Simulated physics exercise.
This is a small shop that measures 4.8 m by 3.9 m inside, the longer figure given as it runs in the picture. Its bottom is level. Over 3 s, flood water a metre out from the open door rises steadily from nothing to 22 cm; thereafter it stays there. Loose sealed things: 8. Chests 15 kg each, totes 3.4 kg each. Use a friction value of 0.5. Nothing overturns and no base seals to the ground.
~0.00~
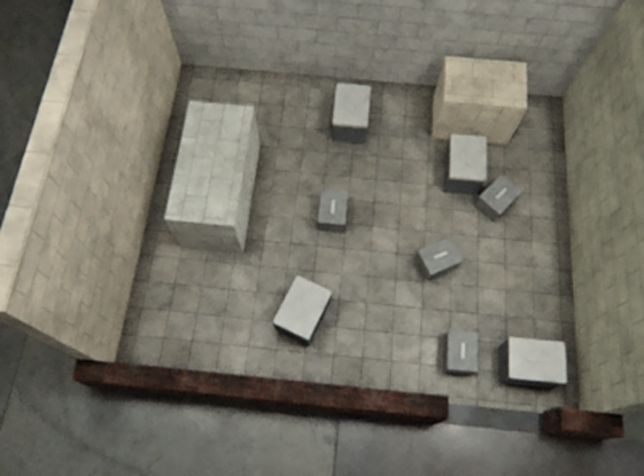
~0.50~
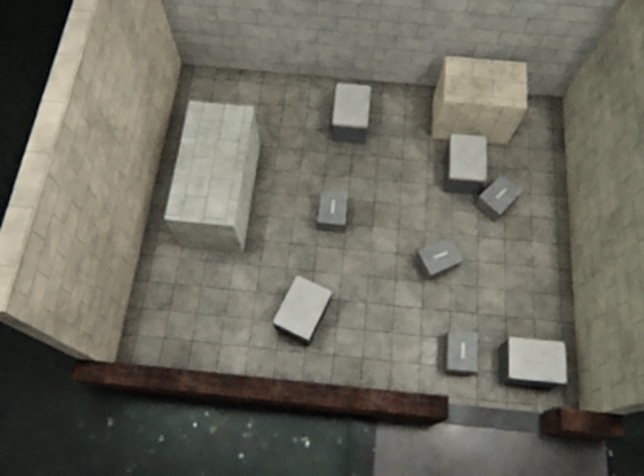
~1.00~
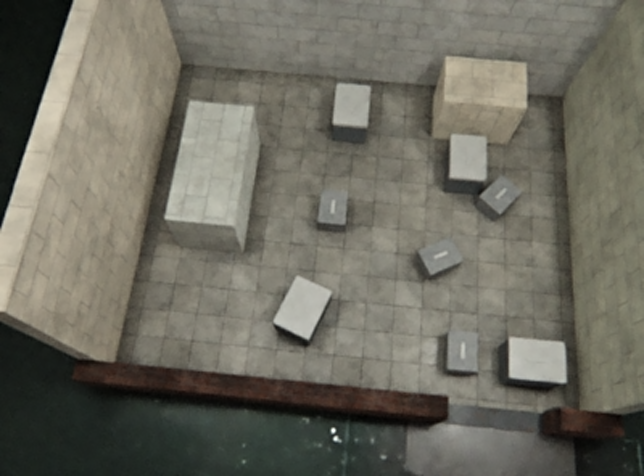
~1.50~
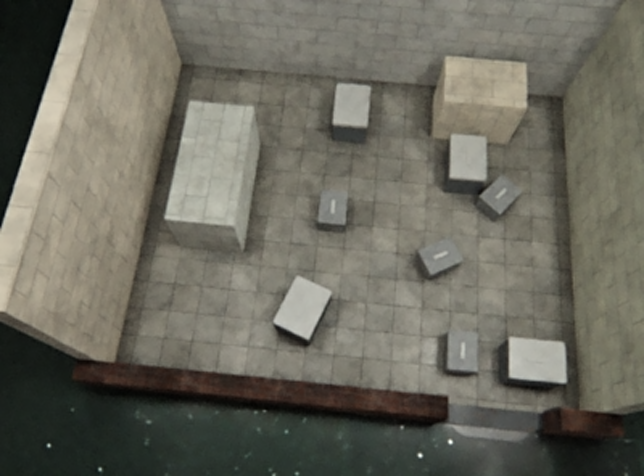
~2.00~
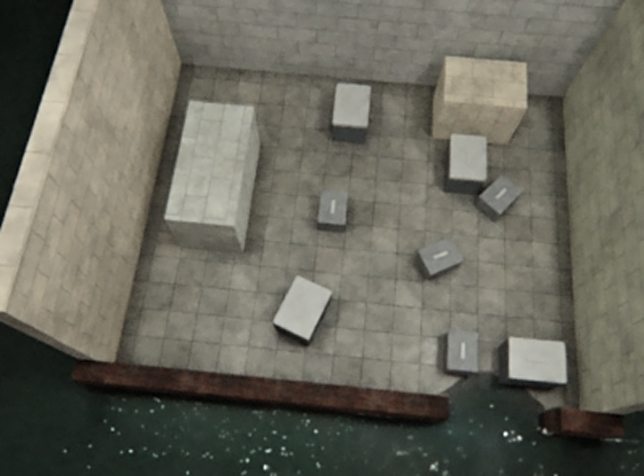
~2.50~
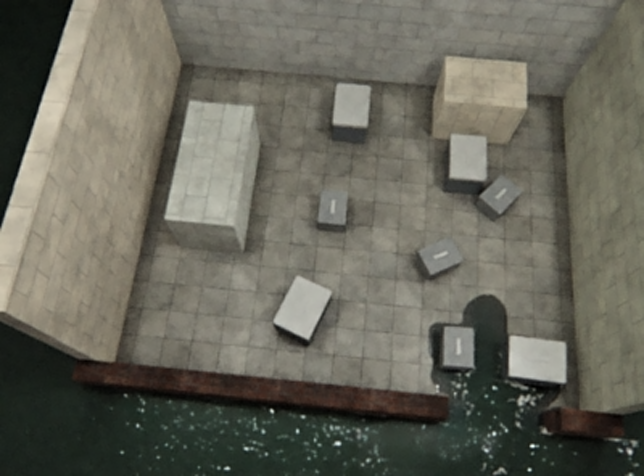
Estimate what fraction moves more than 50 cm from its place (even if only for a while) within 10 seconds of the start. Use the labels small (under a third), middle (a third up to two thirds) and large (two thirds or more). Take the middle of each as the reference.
Large.
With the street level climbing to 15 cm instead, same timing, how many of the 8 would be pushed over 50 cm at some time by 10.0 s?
Then it comes to 5.
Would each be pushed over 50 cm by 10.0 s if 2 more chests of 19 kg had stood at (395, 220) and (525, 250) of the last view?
In that order: Over, past it.
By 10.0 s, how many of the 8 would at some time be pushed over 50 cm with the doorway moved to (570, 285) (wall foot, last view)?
The answer would then be 5.
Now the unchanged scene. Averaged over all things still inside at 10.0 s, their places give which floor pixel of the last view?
Mean floor pixel: About (323, 196).
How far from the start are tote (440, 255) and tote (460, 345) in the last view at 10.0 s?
In that order: 250 cm, 250 cm.
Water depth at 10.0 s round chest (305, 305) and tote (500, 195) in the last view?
Roughly 4 and 14 cm.
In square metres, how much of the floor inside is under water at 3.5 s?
That flooded area is roughly 4.0 m2.
After 3.5 s 2 of 8 are over 50 cm from their spots; 0 afloat.
After 4.5 s 4 of 8 are over 50 cm from their spots; 0 afloat.
After 7.0 s 6 of 8 are over 50 cm from their spots; 5 afloat.
After 10.0 s 7 of 8 are over 50 cm from their spots, and 7 have been at some point; 6 afloat.
